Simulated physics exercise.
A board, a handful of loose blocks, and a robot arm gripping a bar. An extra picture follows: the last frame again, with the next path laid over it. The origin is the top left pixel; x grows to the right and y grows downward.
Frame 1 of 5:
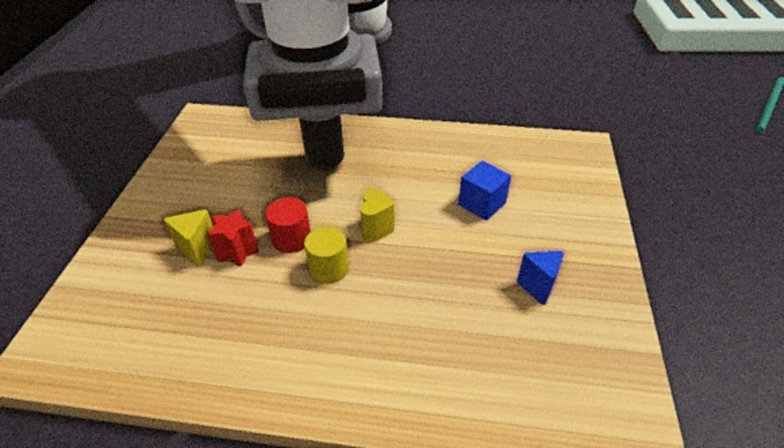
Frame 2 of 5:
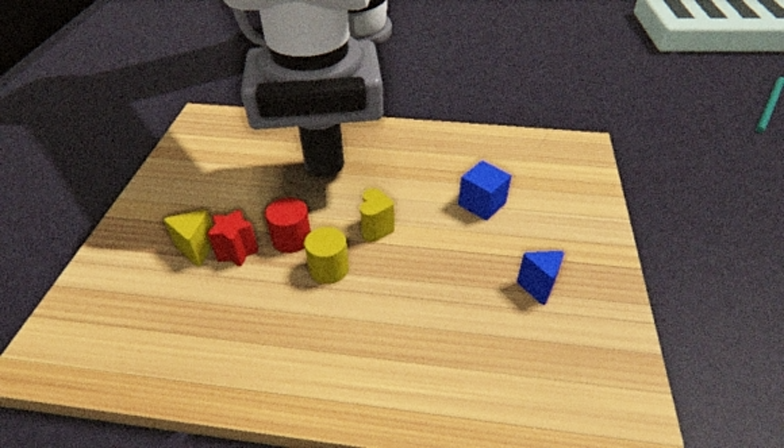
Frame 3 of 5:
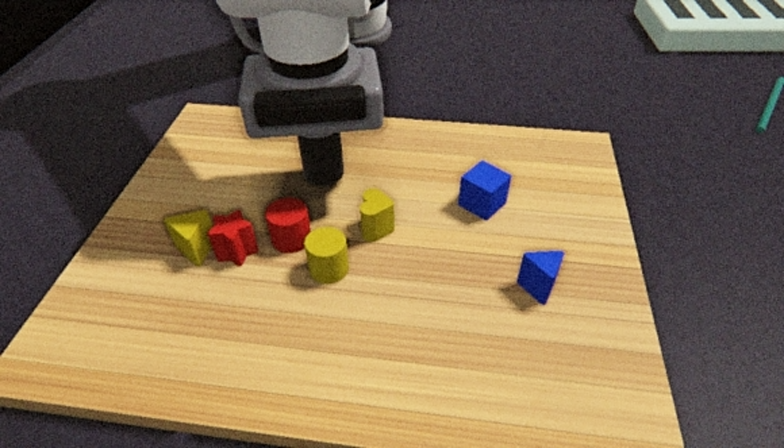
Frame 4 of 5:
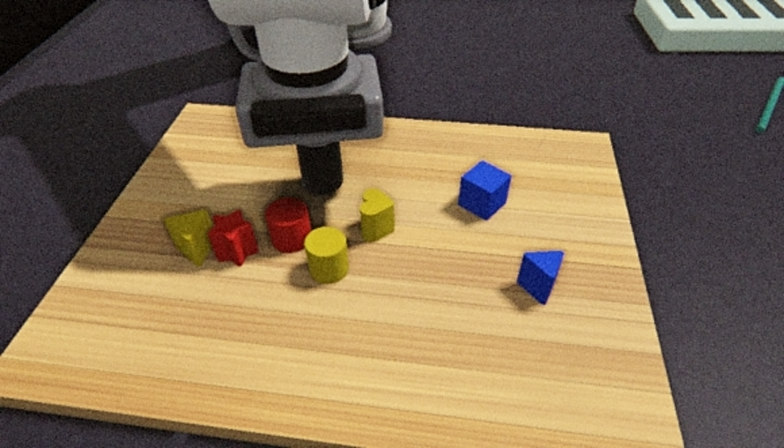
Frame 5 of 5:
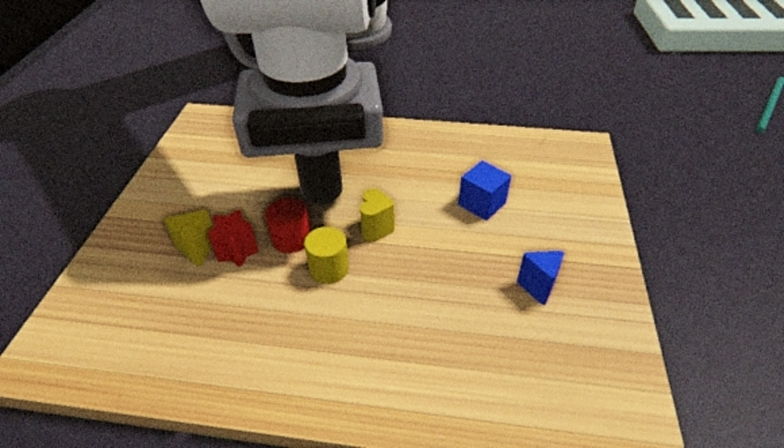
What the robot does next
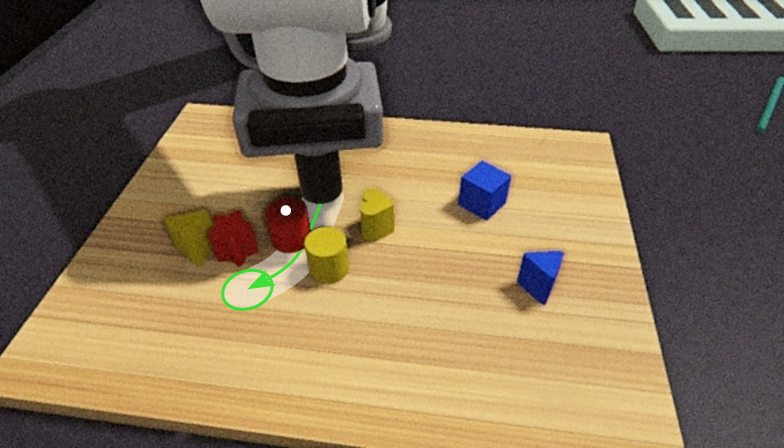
The clip opens on a robot arm holding a dark bar upright over a wooden board with red, yellow and blue blocks. The arm moves the bar a short way toward the viewer, bringing its lower end close behind the red and yellow cylinders, while the blocks stay still.
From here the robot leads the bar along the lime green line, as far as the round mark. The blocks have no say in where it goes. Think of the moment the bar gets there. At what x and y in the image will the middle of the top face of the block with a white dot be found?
I think it will end close to (188, 273).
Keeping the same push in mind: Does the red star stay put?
Yes, that is what happens.
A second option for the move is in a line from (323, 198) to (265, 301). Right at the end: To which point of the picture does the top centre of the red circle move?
I think it will end close to (205, 279).
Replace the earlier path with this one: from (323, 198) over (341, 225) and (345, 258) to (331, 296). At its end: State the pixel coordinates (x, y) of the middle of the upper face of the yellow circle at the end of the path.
The centre of its top will be at (290, 298).
The line goes from (323, 198) via (310, 229) and (290, 263), ending at (248, 289); the dot is on the red circle.
On the path given first. One third of the way, bar at (309, 222); red circle at (272, 226).
Two thirds of the way, bar at (288, 256); red circle at (238, 253); yellow circle at (326, 247).
At the end, bar at (245, 281); red star unmoved; red circle at (188, 273); yellow circle at (326, 247).
